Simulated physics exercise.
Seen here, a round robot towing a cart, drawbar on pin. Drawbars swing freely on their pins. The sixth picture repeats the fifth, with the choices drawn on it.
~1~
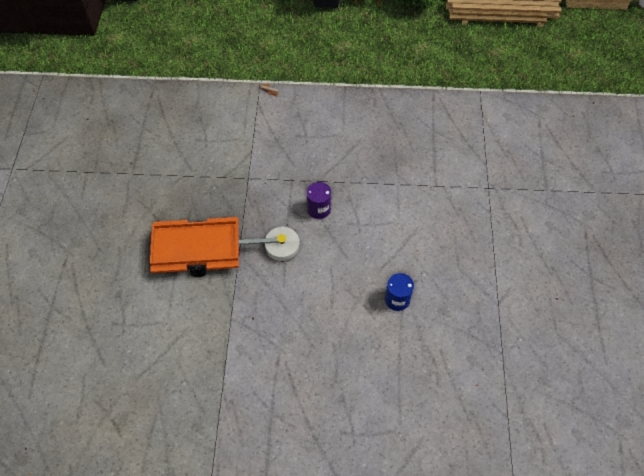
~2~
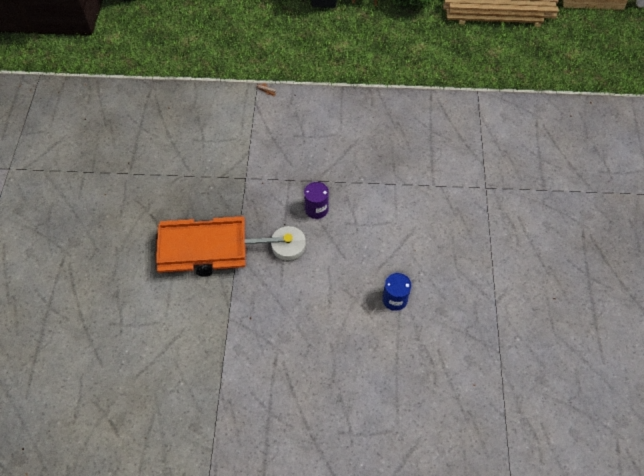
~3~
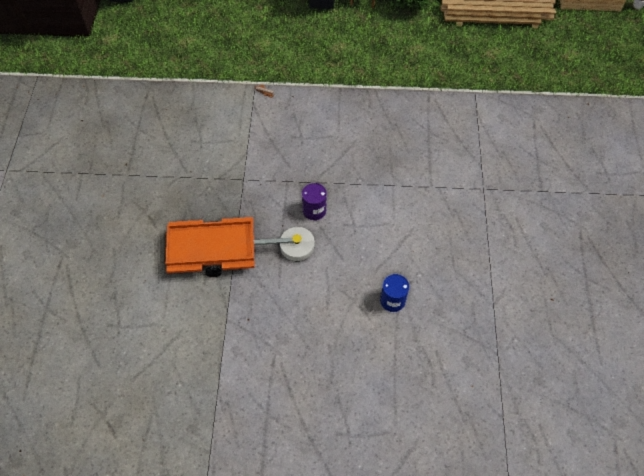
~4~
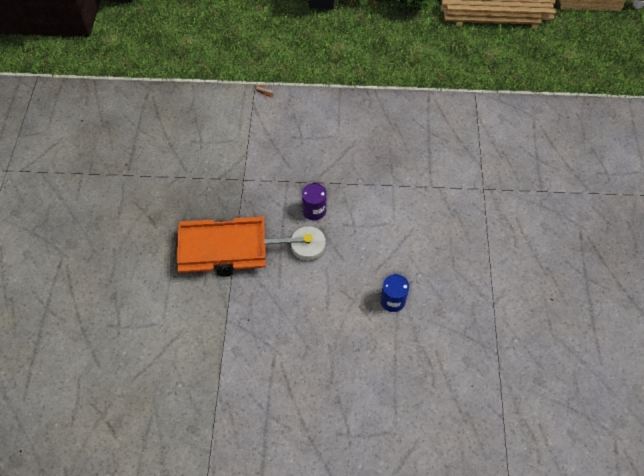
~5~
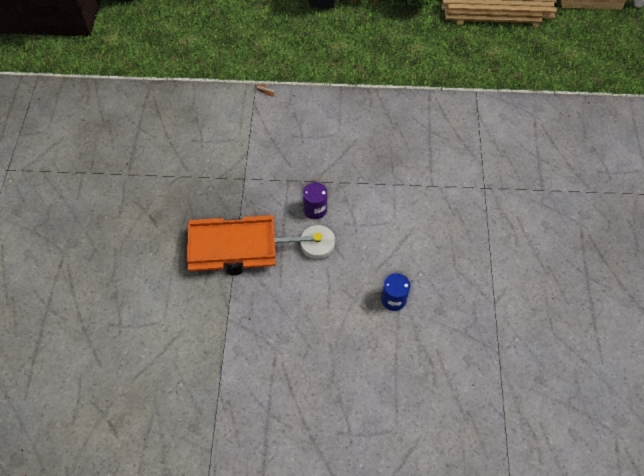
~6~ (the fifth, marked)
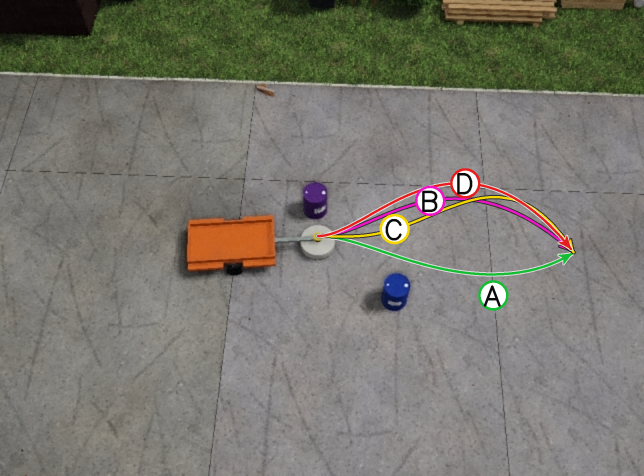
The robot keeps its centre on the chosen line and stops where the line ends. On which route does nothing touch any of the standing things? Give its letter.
Route C.
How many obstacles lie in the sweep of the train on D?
It touches one.
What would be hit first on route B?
The purple keg.
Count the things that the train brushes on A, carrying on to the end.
One.
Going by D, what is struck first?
First the purple keg.
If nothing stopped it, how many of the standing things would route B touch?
It touches one.
On the marked copy, A from (318, 236) via (446, 270) to (572, 254); B from (318, 236) via (449, 199) to (572, 251); C from (318, 236) via (451, 207) to (574, 253); D from (318, 236) via (447, 184) to (571, 249).
With C. Early on, robot (415, 226), cart (333, 235).
Further on, robot (505, 203), cart (427, 213).
At the end, robot (571, 257), cart (492, 218); nothing has been touched.
As for the rest, A meets the blue keg; B meets the purple keg; D meets the purple keg.
